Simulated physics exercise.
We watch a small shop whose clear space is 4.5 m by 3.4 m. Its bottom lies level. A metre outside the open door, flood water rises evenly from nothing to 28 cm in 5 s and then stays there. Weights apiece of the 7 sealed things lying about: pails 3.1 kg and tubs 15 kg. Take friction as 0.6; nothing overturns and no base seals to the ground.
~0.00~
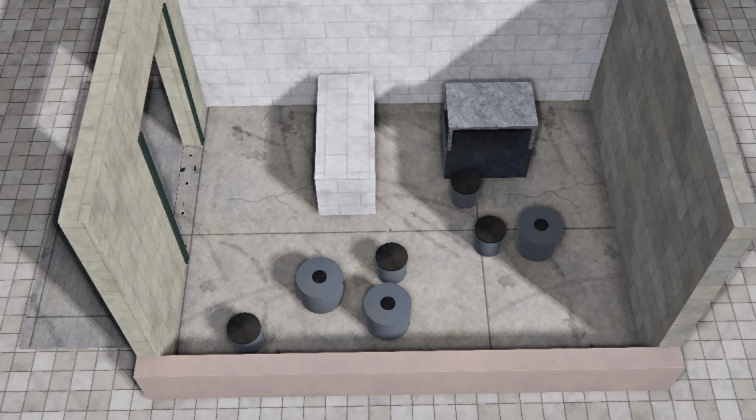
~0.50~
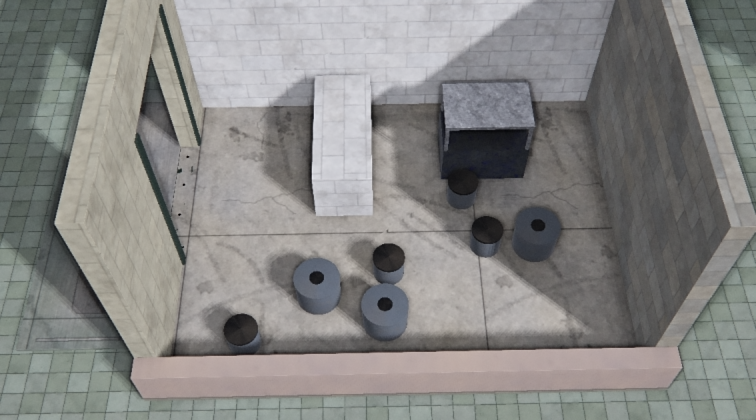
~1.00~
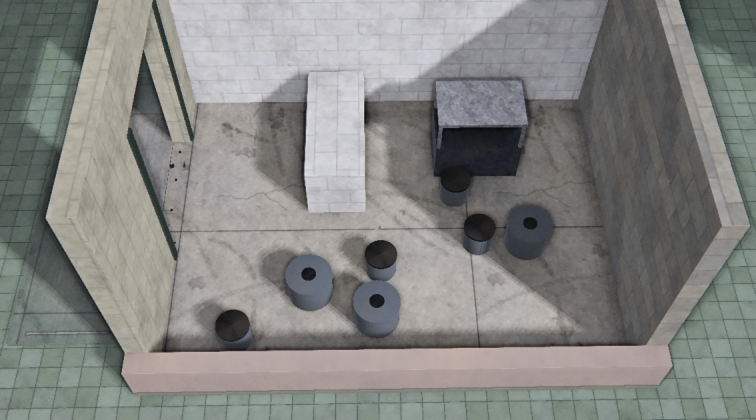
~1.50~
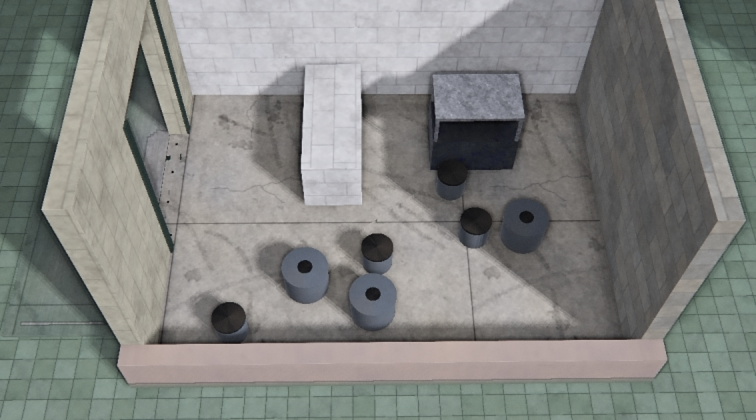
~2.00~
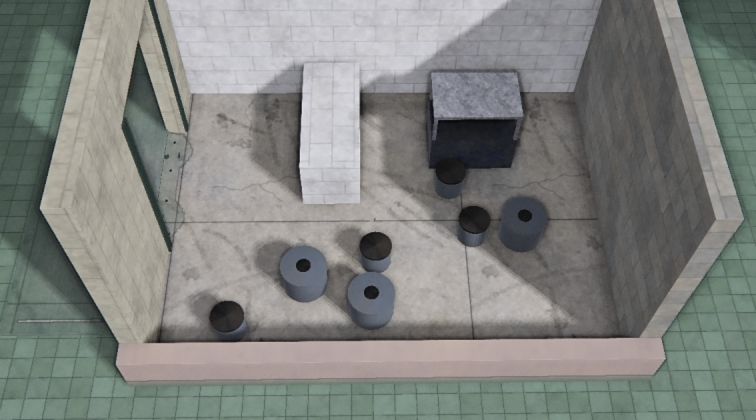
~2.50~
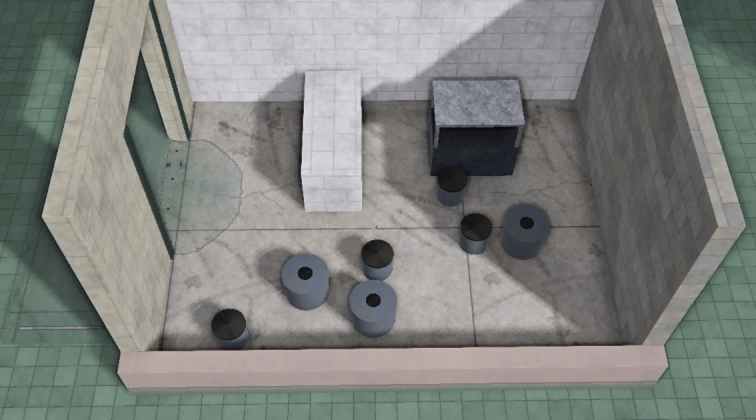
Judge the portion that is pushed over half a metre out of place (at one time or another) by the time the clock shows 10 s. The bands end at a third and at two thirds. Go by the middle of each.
That comes to two thirds or above.
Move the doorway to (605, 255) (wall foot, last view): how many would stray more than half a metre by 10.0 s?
Then 7.
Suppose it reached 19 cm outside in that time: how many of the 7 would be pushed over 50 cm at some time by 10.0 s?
Then 4.
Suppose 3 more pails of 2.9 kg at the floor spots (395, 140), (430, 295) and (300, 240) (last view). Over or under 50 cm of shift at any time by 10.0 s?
In turn: Short of it, past it, more.
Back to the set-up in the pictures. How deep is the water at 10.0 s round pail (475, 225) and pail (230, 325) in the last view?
About 7 and 8 cm.
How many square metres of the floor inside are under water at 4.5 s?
About 5.0 m2.
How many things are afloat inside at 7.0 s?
At that moment 2.
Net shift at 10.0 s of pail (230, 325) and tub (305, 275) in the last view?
In turn: 30 cm, 100 cm.
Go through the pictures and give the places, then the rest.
The first frame shows a pail at (466, 181), on the bottom; a pail at (392, 256), on the bottom; water covers 0.0 m2; 0 of 7 have shifted.
The second frame shows a pail at (463, 181) rests on the ground; a pail at (389, 257), on the bottom; water covers 0.0 m2; 0 of 7 have shifted.
The third frame shows a pail at (456, 179) rests on the ground; a pail at (381, 254), on the bottom; 0.0 m2 under water; 0 of 7 have shifted.
The fourth frame shows a pail at (452, 172) rests on the ground; a pail at (377, 247), on the bottom; water covers 0.0 m2; 0 of 7 have shifted.
The fifth frame shows a pail at (451, 171), on the bottom; a pail at (376, 245), on the bottom; 0.0 m2 under water; 0 of 7 have shifted.
The sixth frame shows a pail at (453, 178), on the bottom; a pail at (378, 253) rests on the ground; water covers 0.7 m2; 0 of 7 have shifted.
After 3.5 s 0 of 7 are over 50 cm from their spots; 0 afloat.
After 4.5 s 0 of 7 are over 50 cm from their spots; 0 afloat.
After 7.0 s 4 of 7 are over 50 cm from their spots; 2 afloat.
After 10.0 s 6 of 7 are over 50 cm from their spots, and 7 have been at some point; 7 afloat.
